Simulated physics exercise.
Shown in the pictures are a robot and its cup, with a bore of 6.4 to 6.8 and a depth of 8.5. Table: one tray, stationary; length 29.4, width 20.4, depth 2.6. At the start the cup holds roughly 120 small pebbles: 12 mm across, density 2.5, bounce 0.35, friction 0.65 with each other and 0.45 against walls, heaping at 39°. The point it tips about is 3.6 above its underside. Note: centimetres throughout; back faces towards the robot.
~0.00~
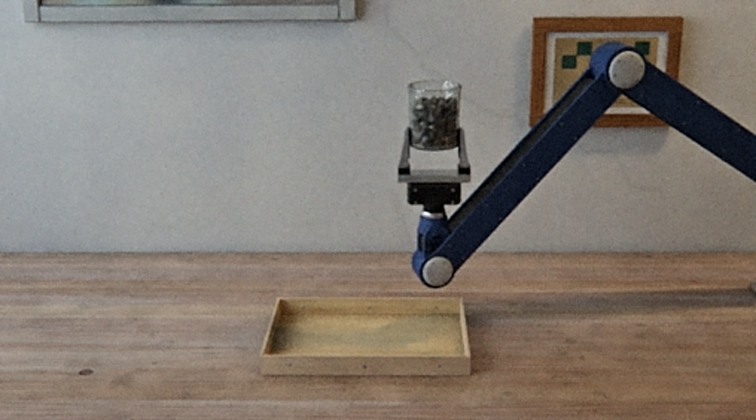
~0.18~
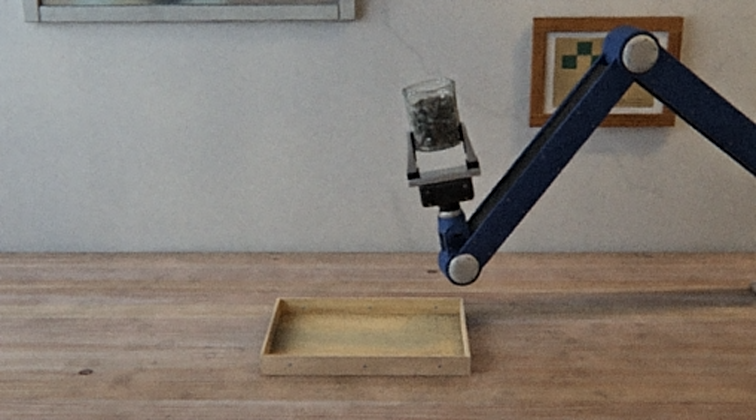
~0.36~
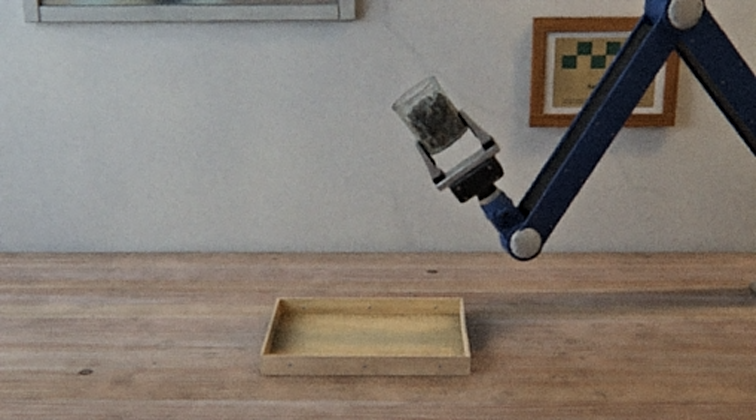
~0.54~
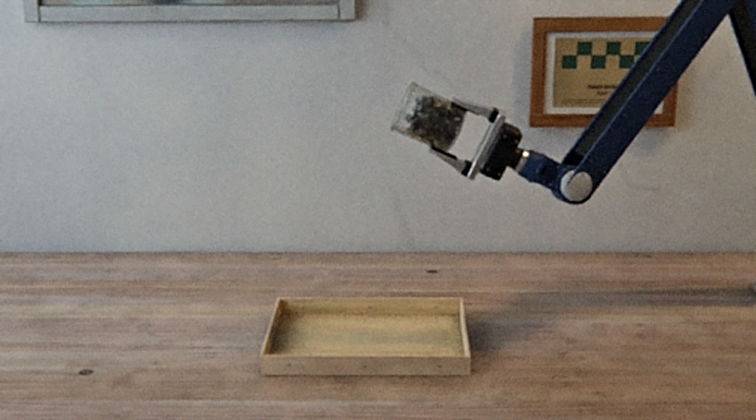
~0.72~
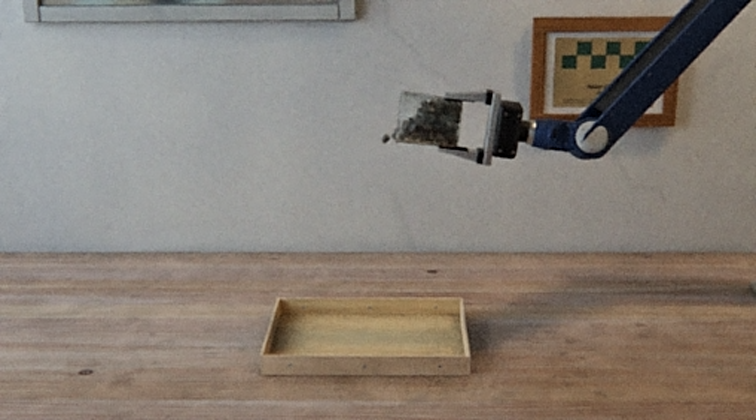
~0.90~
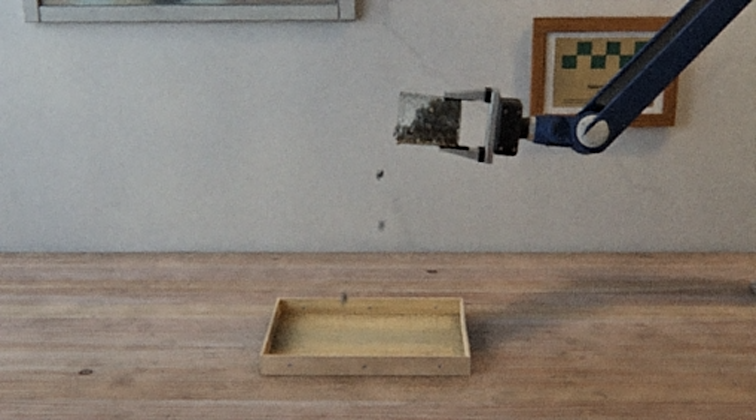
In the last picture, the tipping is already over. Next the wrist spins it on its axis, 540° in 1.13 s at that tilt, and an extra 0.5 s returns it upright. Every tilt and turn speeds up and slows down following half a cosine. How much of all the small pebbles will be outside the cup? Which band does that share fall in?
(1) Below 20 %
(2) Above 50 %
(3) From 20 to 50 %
The answer is 3.
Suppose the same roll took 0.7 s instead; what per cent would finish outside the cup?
Then roughly 20 per cent.
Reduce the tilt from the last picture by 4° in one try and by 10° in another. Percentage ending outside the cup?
I'd expect some 15 per cent, then some 10 per cent.
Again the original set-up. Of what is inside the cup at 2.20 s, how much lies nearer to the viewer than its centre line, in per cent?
Reading: Roughly 65 percent.
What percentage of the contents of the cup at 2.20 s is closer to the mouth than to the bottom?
Around 45 per cent.
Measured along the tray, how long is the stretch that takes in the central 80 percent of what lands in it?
About 16 centimetres.
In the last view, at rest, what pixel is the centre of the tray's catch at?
Near (350, 338).
After 1.55 s, tipped 85°, highest piece 38 above the table; 105 in the cup, 13 in the tray, 4 in flight or on a rim.
After 2.20 s, tipped 62°, highest piece 37 above the table; 87 in the cup, 31 in the tray, 4 in flight or on a rim.
After 2.73 s, upright, highest piece 39 above the table; 87 in the cup, 35 in the tray.
After 3.43 s, upright, highest piece 39 above the table; 87 in the cup, 35 in the tray.
At rest, 87 in the cup, 35 in the tray. That is 29 % outside the cup.
